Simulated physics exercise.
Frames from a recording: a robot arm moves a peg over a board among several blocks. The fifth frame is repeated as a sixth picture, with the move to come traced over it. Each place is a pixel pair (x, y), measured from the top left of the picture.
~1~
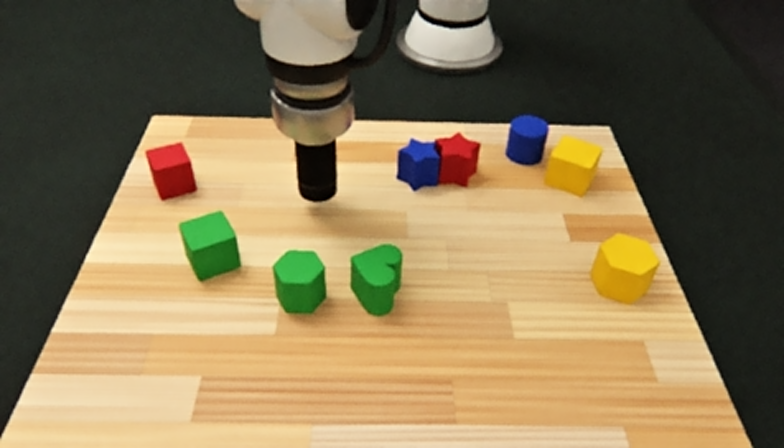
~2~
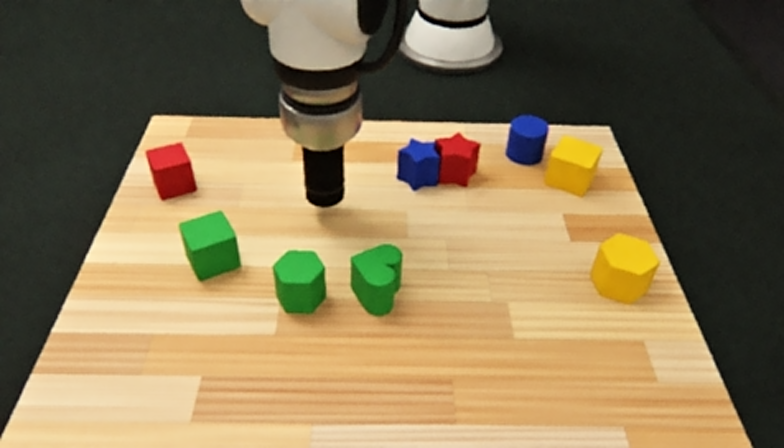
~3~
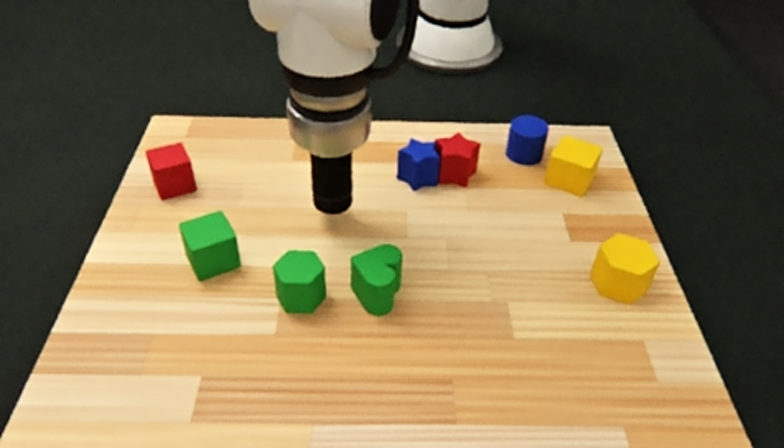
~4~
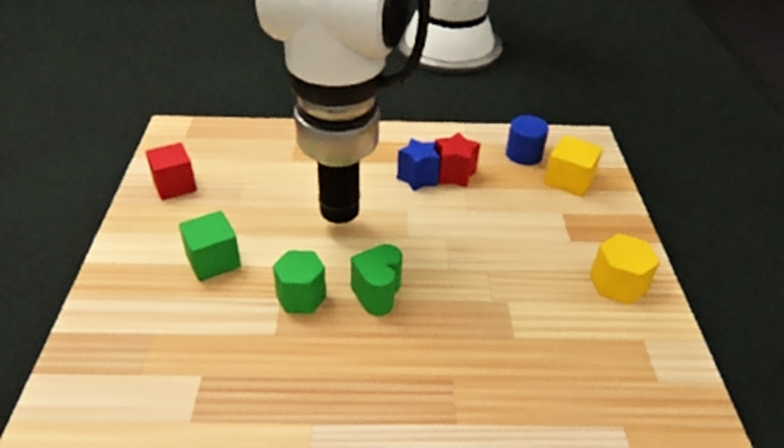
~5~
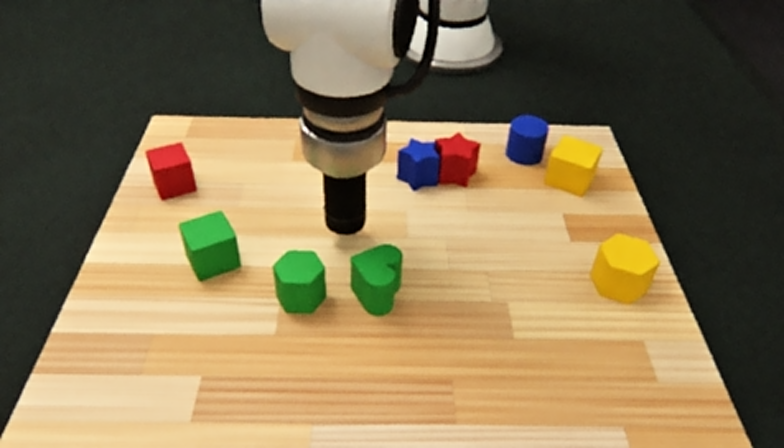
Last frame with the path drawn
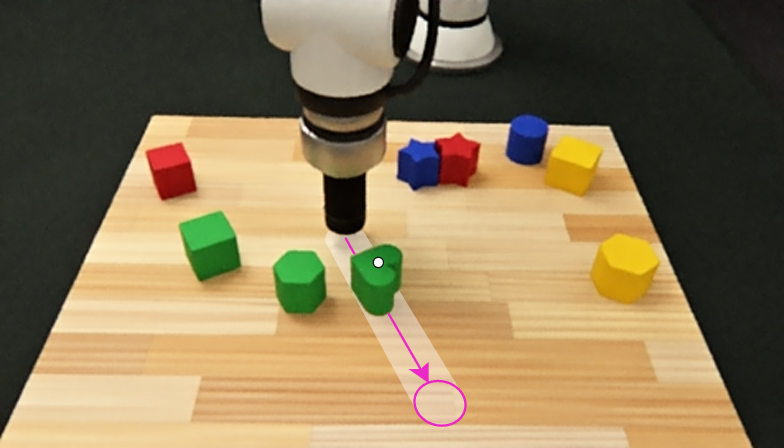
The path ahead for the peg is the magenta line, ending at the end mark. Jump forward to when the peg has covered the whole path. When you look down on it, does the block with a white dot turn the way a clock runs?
It seems so.
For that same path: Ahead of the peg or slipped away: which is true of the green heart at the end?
Still in front.
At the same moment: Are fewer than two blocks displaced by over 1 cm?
That would be a yes.
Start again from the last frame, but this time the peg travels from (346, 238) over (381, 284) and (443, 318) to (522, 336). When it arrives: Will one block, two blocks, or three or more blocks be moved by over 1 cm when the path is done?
The number of blocks that move over 1 cm is one.
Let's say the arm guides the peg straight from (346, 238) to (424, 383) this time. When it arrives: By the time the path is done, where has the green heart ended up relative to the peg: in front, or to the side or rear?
I'd say the green heart is still out in front of the peg at the end.
The drawn path runs in a line from (346, 238) to (440, 403); the dot is on the green heart.
What follows on the original path. One third of the way, peg (373, 270); green heart (391, 286).
Two thirds of the way, peg (405, 323); green heart (423, 346), turned 15° clockwise.
At the end, peg (442, 387); green six-sided block not moved; green heart (461, 419), turned 25° clockwise.
